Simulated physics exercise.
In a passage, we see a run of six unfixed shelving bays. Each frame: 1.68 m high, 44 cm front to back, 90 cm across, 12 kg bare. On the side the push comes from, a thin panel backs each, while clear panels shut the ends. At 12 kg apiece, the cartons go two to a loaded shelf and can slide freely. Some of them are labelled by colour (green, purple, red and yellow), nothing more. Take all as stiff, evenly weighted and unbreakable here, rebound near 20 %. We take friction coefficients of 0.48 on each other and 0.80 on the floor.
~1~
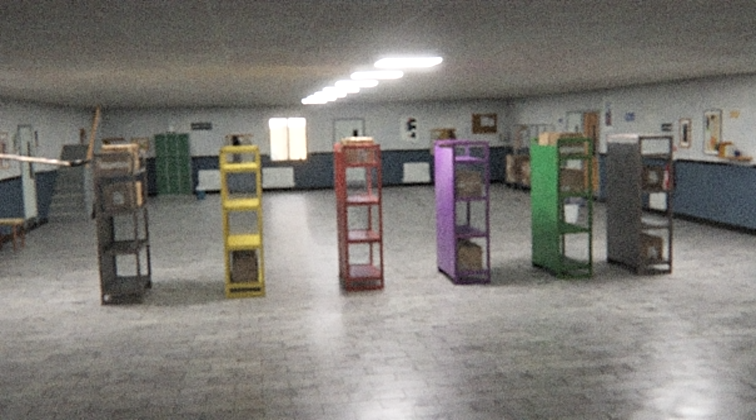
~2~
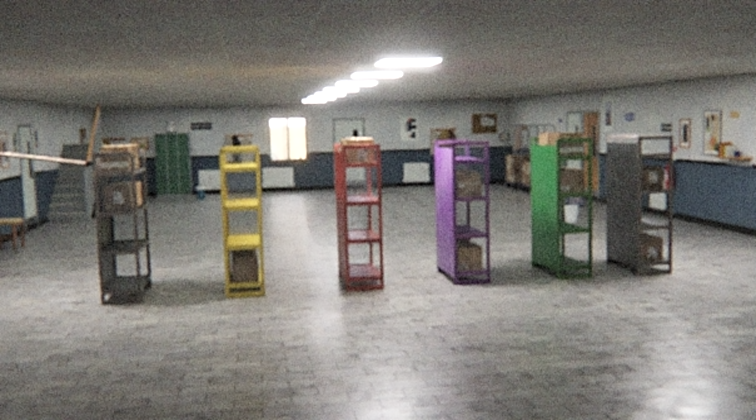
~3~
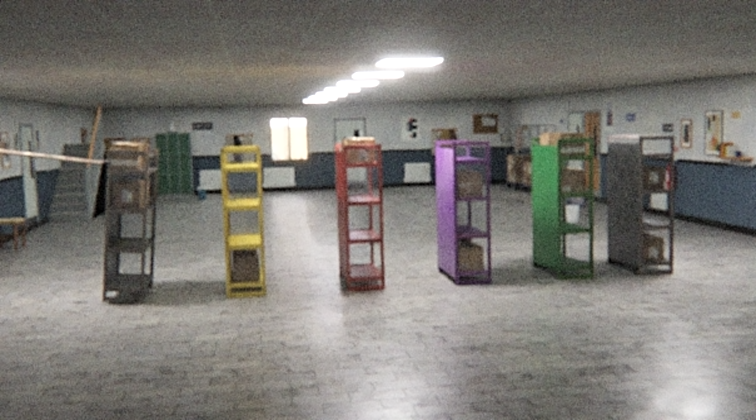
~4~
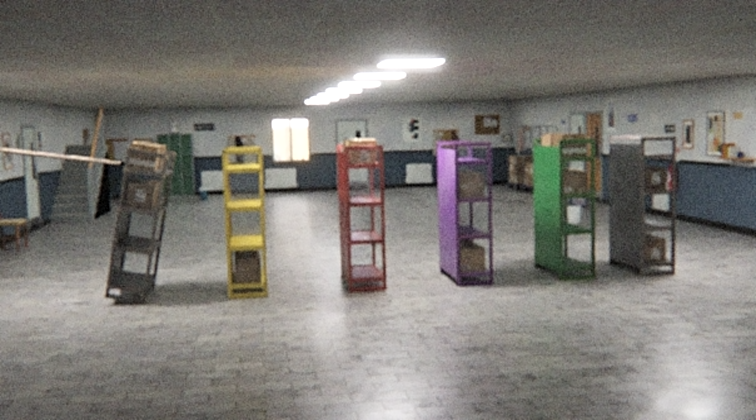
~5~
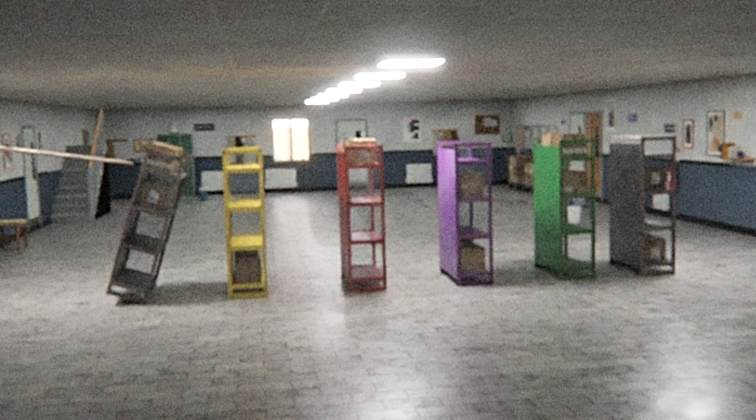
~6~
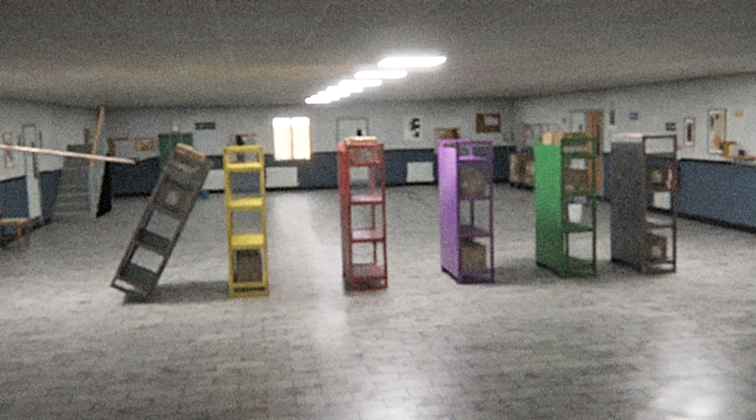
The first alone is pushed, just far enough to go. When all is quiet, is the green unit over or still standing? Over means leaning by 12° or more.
As it turns out, the green unit ends up down.
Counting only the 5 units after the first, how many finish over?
5 in total.
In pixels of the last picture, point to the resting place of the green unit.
It stops roughly at (642, 223).
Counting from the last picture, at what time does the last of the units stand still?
That happens at roughly 4.0 seconds.
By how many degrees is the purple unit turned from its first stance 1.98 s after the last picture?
Some 30°.
Then, 0.58 s on from the sixth picture, 4 cartons spilt or dropped; 1 of the 5 other units over; green unit unmoved; yellow unit tipped 36°.
Then, 1.98 s on from the sixth picture, 8 cartons spilt or dropped; 3 of the 5 other units over; green unit tipped 4°; yellow unit tipped 58°.
Then, 3.10 s on from the sixth picture, 14 cartons spilt or dropped; 5 of the 5 other units over; green unit tipped 64°; red unit tipped 66°.
Finally, 14 cartons spilt or dropped; 5 of the 5 other units over; green unit tipped 65°; red unit tipped 66°; purple unit tipped 58°. Not one is left standing. Seen by the last camera, middles, green unit near (642, 223), red unit near (437, 234).
